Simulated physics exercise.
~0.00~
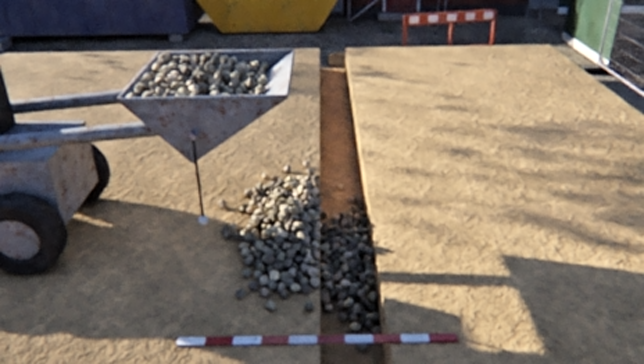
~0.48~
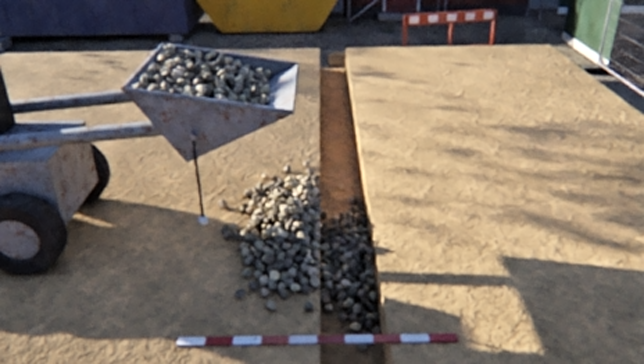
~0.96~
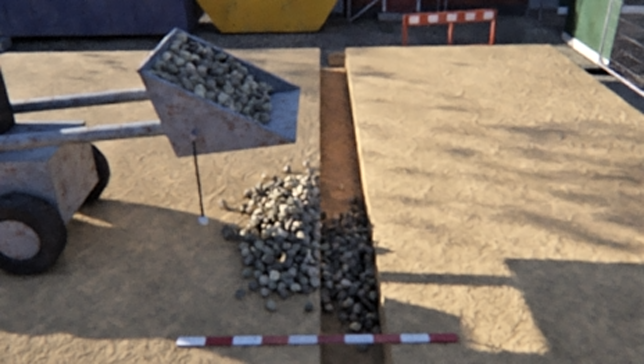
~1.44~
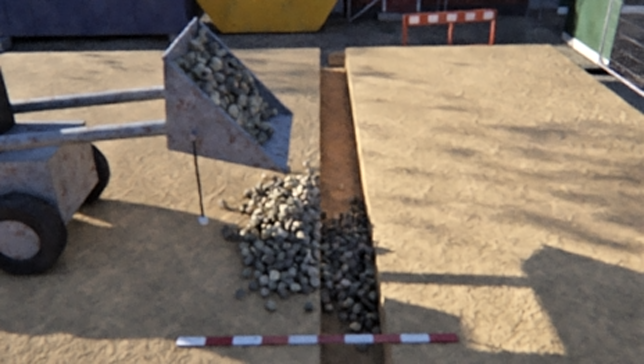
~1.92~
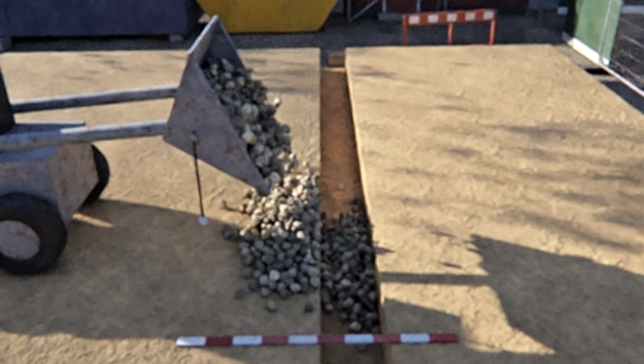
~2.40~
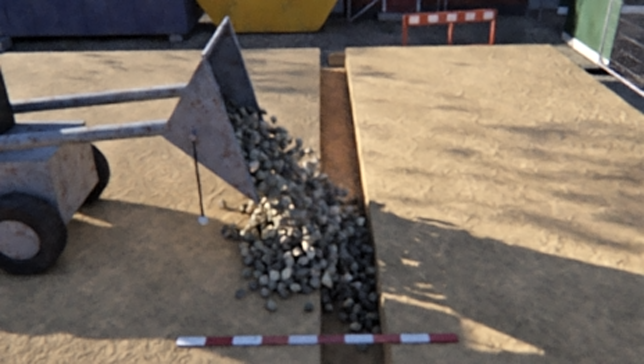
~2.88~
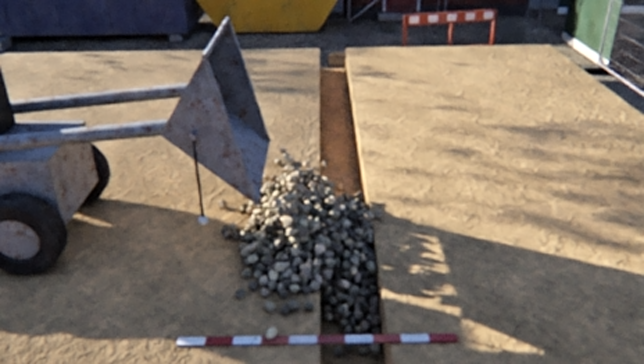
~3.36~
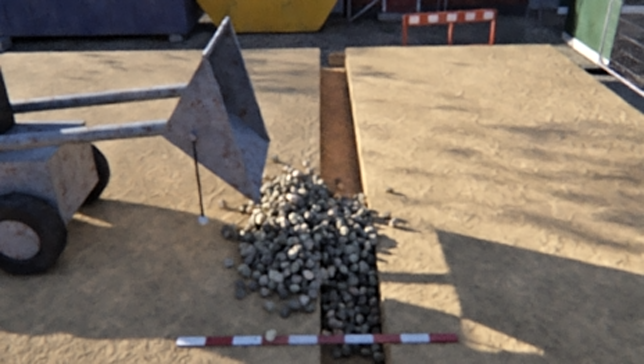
A grey metal skip full of grey stones sits at the front of a small wheeled loader on the left of a sandy yard, seen from above by a still camera. A narrow straight trench runs away through the middle, with an earlier heap beside and inside it and a red and white striped pole across its near end. The skip tips steadily forward to the right, and its stones slide out onto the heap. Many tumble into the trench, filling more of its near part. The skip stays tilted and empty, while the enlarged pile rests against and across the trench, a few stones reaching its right edge.
